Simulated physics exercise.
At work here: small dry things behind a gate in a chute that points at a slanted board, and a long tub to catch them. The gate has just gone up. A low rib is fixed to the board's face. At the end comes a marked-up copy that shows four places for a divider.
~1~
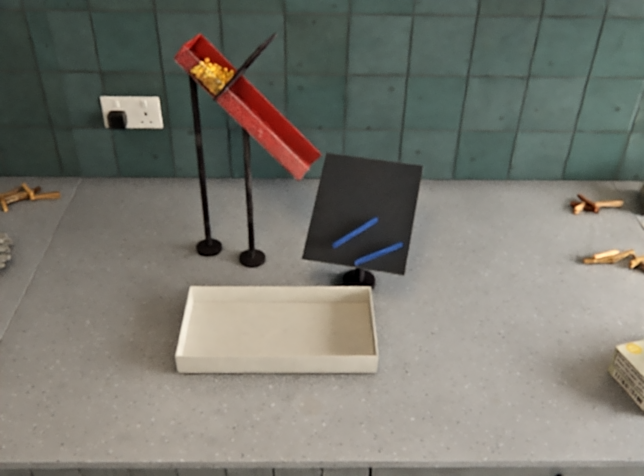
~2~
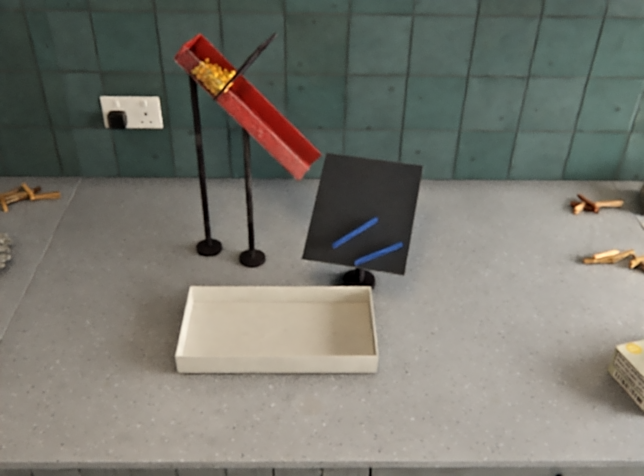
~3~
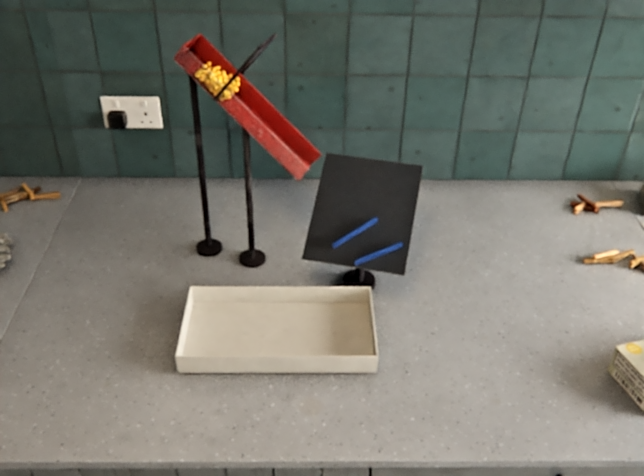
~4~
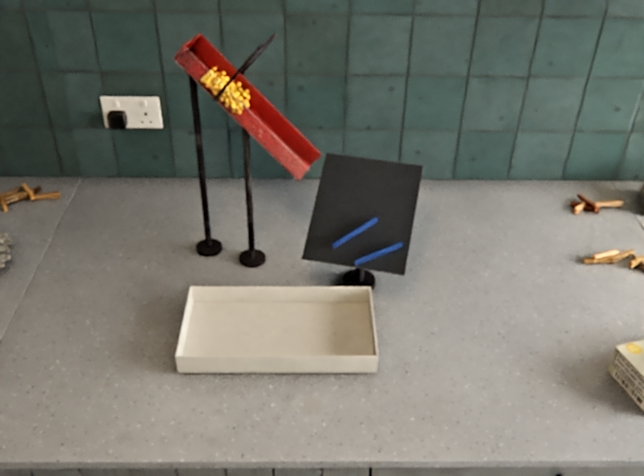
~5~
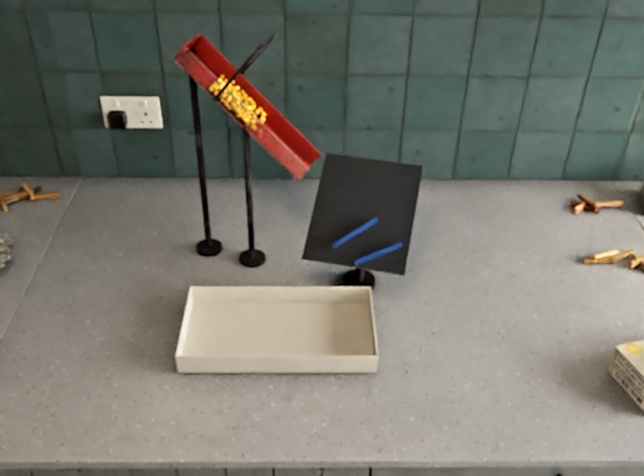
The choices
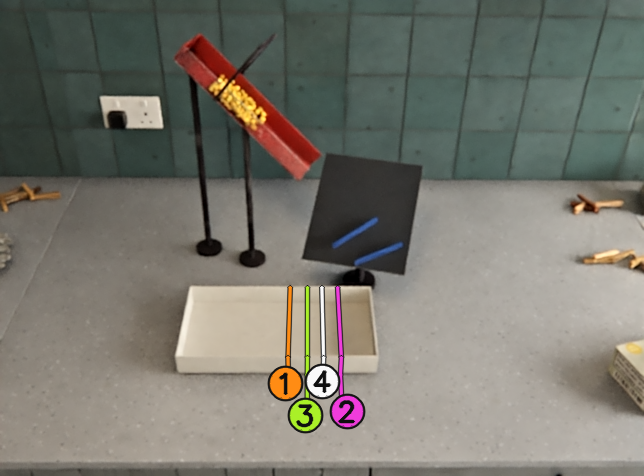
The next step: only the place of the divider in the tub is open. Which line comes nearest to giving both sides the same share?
3 works best here.
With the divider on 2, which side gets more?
The left side.
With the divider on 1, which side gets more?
Right.
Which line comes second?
4 it is.
On the marked copy, line 1 crosses the front rim at (288, 356); line 2 crosses the front rim at (341, 356); line 3 crosses the front rim at (307, 356); line 4 crosses the front rim at (323, 356).
For line 1, of what is caught, a stray few on the left of the divider, nearly all on the right.
For line 2, of what is caught, nearly all on the left of the divider, a stray few on the right.
For line 3, of what is caught, about half on the left of the divider, about half on the right.
For line 4, of what is caught, most on the left of the divider, about a quarter on the right.
